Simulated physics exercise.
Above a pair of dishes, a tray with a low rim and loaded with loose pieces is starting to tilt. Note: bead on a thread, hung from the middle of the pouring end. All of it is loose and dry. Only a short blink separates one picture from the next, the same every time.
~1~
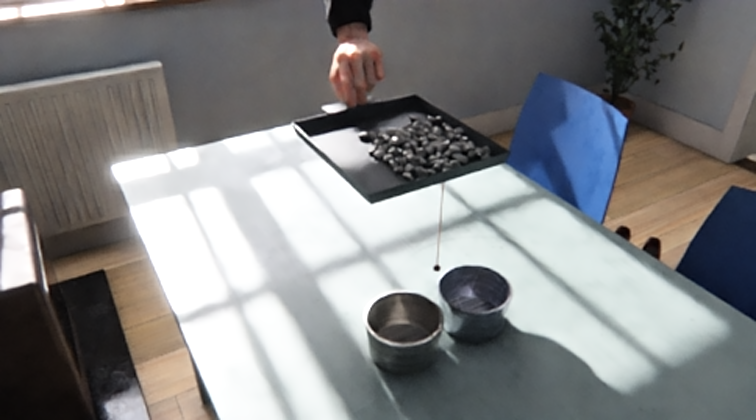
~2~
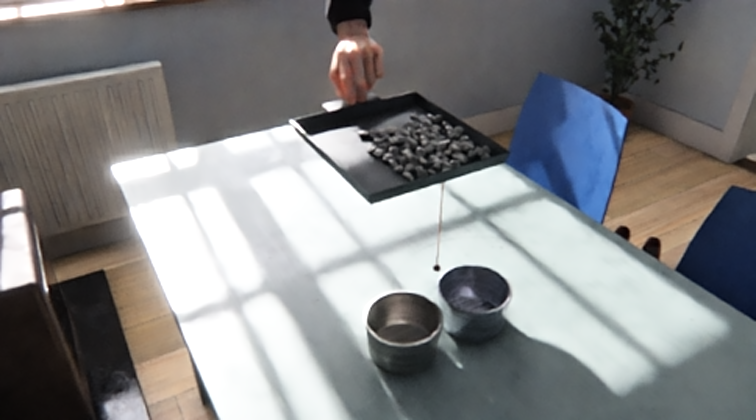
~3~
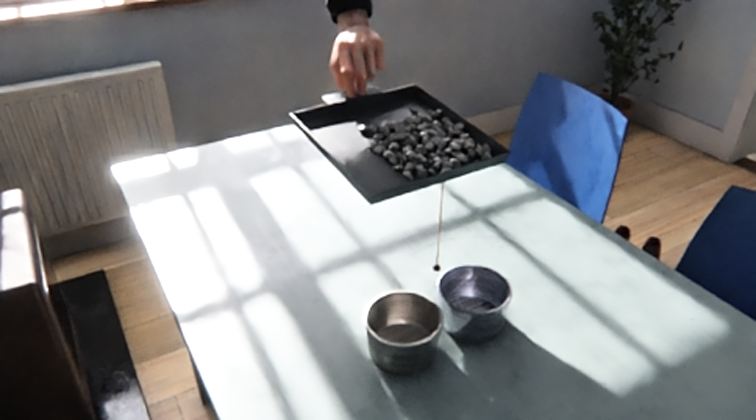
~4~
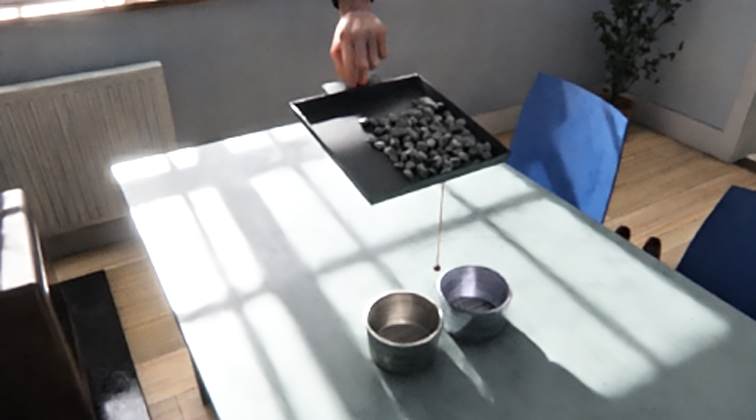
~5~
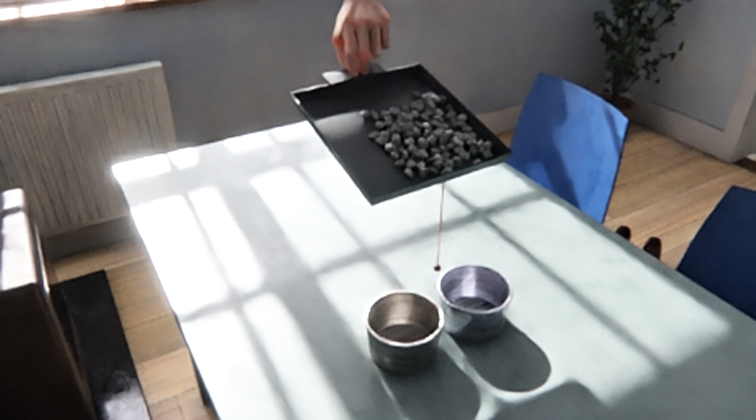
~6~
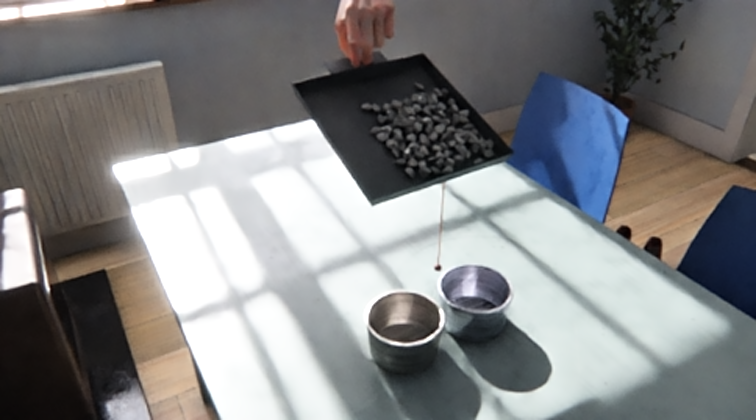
On a sunlit table, a hand tilting a black tray of dark gravel gradually steeper above two small metallic dishes.
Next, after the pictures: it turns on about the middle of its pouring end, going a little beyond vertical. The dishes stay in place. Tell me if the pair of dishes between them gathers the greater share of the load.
They do.
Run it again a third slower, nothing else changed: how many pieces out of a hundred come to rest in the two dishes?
That works out at about 80 percent.
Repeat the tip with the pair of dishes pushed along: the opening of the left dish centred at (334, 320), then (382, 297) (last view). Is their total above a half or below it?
Short of half and then Short of half.
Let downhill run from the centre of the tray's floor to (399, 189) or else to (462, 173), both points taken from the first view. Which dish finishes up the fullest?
Try 1: Left-side dish. Try 2: Right-side dish.
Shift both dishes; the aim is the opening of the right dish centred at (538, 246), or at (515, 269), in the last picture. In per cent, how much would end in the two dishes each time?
It works out to 20 percent and then 60 percent.
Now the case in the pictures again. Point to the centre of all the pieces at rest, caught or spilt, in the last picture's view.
Last view, resting centre - approx. (470, 324).
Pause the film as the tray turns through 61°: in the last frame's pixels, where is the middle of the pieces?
Centre estimate: (453, 158).
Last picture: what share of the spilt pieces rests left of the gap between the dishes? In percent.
Near 10 in a hundred.
Shortly afterwards, tray tipped steeply; all but a few on the tray; only a few in the air.
Next, tray tipped right over; near half on the tray; a little in the left dish; near a quarter in the right dish; a little outside both; near a quarter in the air.
Some moments later, tray tipped past a quarter turn; near a quarter in the left dish; near half in the right dish; near a quarter outside both.
In the end, tray tipped past a quarter turn; near a quarter in the left dish; near half in the right dish; near a quarter outside both.
